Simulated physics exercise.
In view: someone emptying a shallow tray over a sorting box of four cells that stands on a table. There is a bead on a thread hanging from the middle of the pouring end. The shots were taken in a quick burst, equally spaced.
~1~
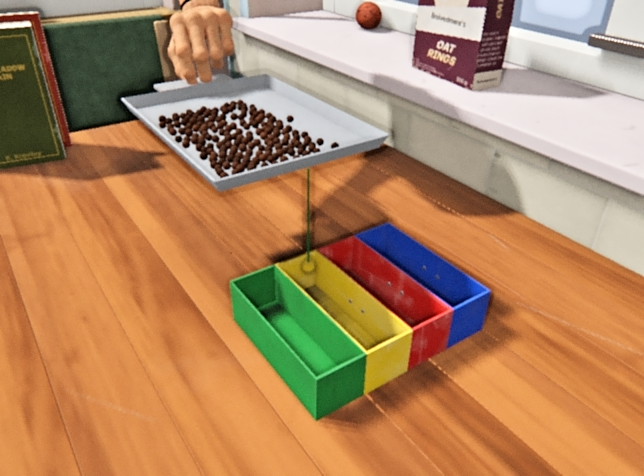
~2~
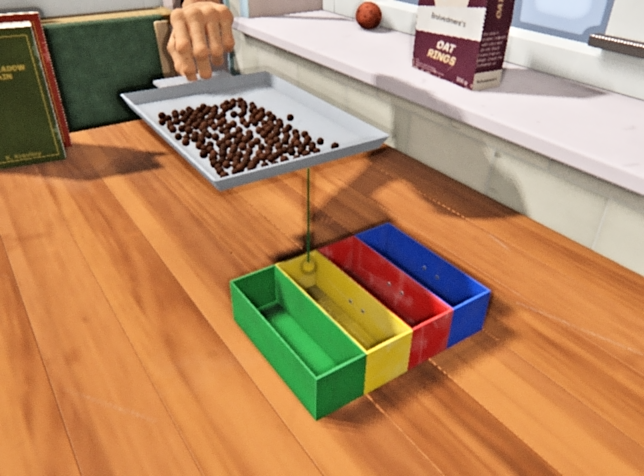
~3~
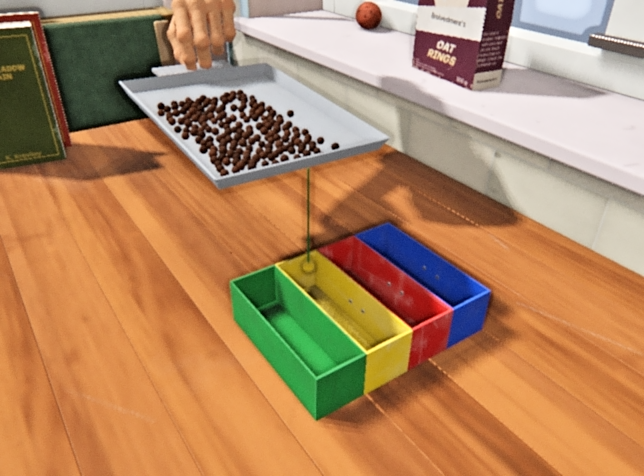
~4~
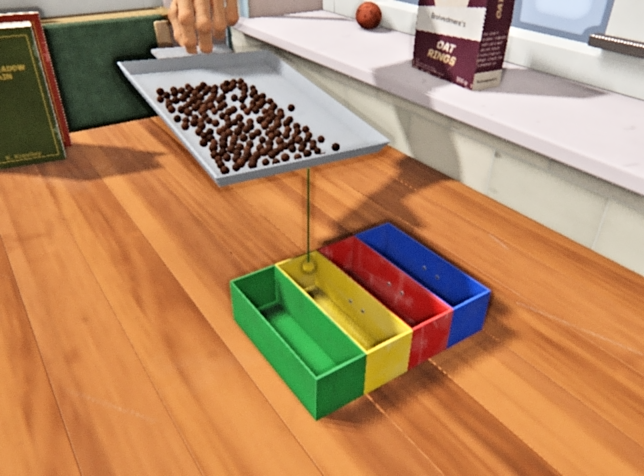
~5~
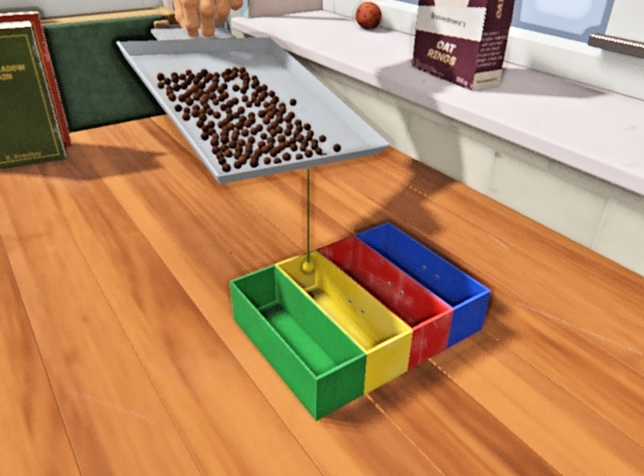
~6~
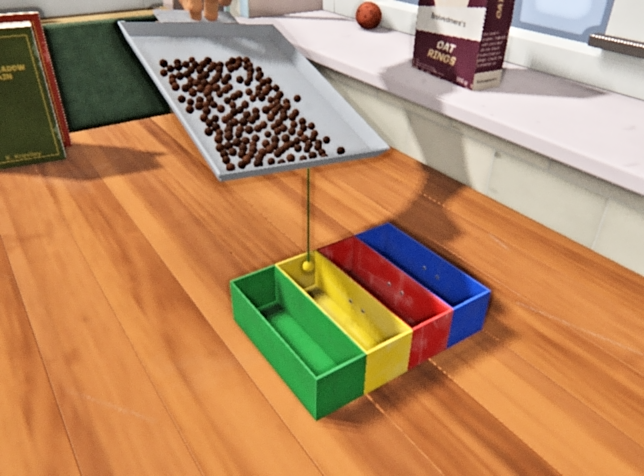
A tray of small brown berries tilts gradually as a hand raises its far end.
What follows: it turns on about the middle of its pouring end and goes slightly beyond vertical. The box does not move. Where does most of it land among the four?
Most of it lands in the red cell.
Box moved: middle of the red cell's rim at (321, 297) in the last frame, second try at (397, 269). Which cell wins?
For the first position it is the blue one, and for the second it is the red one.
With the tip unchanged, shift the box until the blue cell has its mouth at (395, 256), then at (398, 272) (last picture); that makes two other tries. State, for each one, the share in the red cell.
40 %, 30 %.
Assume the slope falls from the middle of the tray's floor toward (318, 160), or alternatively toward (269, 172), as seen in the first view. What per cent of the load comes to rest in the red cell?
In turn, 40 percent and then 0 percent.
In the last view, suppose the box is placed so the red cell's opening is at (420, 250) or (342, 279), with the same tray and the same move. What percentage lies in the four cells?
It comes to about 100 per cent the first time and about 90 per cent the second.
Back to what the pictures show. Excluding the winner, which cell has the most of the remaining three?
That is the blue cell.
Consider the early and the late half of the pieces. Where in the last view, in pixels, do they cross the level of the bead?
For the early half I get (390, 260), and for the late half (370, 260).
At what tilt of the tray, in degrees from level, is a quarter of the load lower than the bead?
65° or so.
Soon, tray tipped steeply; about half on the tray; a small part in the red cell; a small part in the blue cell; a small part in the yellow cell; about a quarter falling or outside the box.
A while on, tray tipped past a quarter turn; about half in the red cell; about a third in the blue cell; about a quarter in the yellow cell; a stray few in the green cell; a stray few falling or outside the box.
Towards the end, tray tipped past a quarter turn; about half in the red cell; about a third in the blue cell; about a quarter in the yellow cell; a stray few in the green cell; a stray few falling or outside the box.
Finally, tray tipped past a quarter turn; about half in the red cell; about a third in the blue cell; about a quarter in the yellow cell; a stray few in the green cell; a stray few outside the box.
